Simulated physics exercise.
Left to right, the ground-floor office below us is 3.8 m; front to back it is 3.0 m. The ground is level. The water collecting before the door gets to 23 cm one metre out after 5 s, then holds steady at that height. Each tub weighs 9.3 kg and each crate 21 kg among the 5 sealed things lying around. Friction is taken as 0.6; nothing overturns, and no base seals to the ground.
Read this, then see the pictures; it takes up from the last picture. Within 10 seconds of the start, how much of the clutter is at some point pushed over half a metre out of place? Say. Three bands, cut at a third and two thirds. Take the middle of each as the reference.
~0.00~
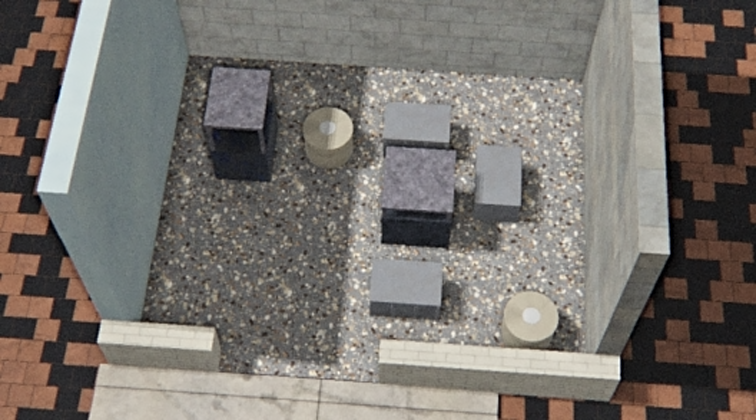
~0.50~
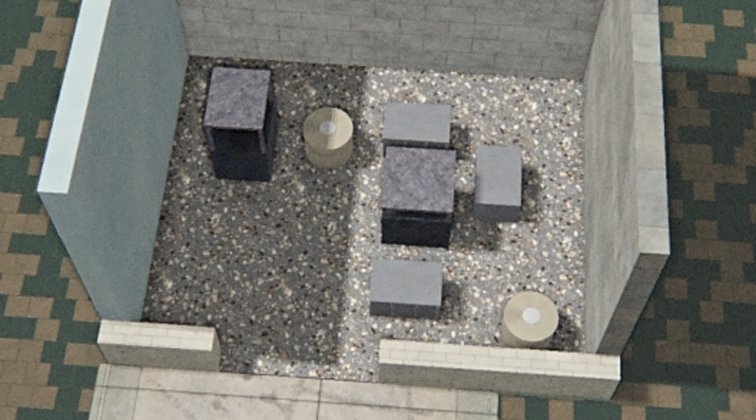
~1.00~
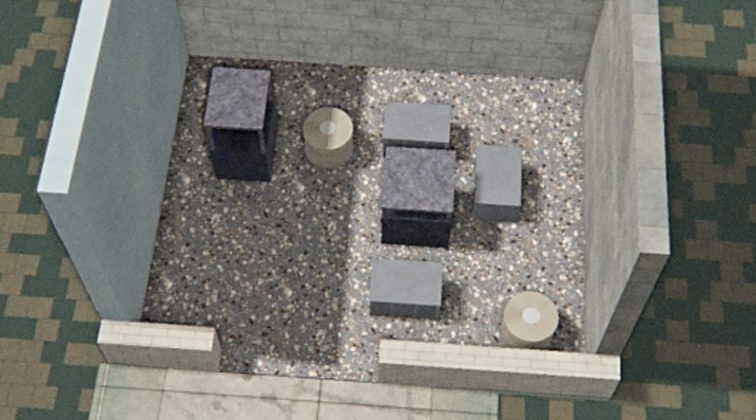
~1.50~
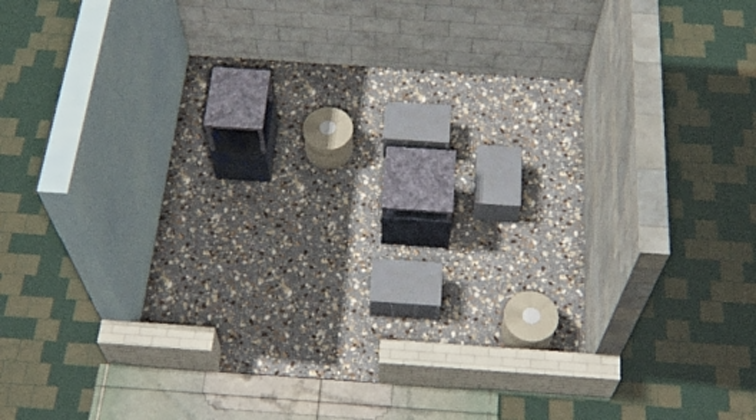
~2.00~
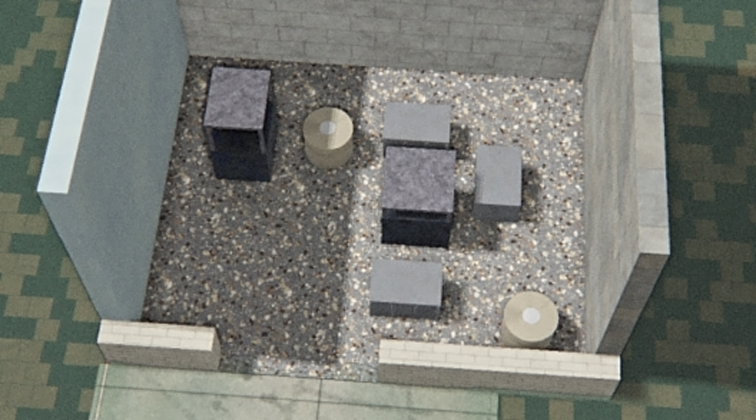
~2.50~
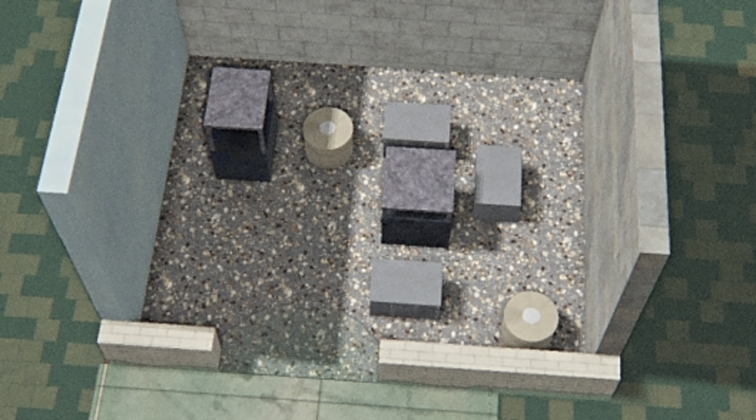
Most likely a middling share gets moved that far.
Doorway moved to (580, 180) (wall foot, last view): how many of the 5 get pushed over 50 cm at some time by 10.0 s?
Then 4 of them would.
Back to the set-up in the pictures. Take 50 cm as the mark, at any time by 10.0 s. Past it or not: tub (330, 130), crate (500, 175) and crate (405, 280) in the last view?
Same order as the question: Greater, smaller, greater.
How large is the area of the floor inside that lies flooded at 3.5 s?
I'd estimate close to 2.0 m2.
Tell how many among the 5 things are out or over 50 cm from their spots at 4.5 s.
0 of them.
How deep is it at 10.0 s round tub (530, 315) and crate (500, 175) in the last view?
First about 16 cm, second about 11 cm.
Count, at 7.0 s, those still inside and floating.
Total: 1.
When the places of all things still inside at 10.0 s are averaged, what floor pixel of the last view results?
(509, 243).
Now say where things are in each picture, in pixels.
In the first frame, a tub at (328, 128) rests on the ground; a crate at (406, 282) rests on the ground; water covers 0.0 m2; 0 of 5 have shifted.
In the second frame, a tub at (328, 128), on the bottom; a crate at (406, 282) rests on the ground; 0.0 m2 under water; 0 of 5 have shifted.
In the third frame, a tub at (328, 128) rests on the ground; a crate at (406, 282) rests on the ground; 0.0 m2 under water; 0 of 5 have shifted.
In the fourth frame, a tub at (328, 128) rests on the ground; a crate at (406, 282), on the bottom; water covers 0.0 m2; 0 of 5 have shifted.
In the fifth frame, a tub at (328, 128), on the bottom; a crate at (406, 282), on the bottom; water covers 0.0 m2; 0 of 5 have shifted.
In the sixth frame, a tub at (328, 128) rests on the ground; a crate at (406, 282) rests on the ground; water covers 0.4 m2; 0 of 5 have shifted.
After 3.5 s 0 of 5 are over 50 cm from their spots; 0 afloat.
After 4.5 s 0 of 5 are over 50 cm from their spots; 0 afloat.
After 7.0 s 1 of 5 are over 50 cm from their spots; 1 afloat.
After 10.0 s 2 of 5 are over 50 cm from their spots, and 3 have been at some point; 5 afloat.
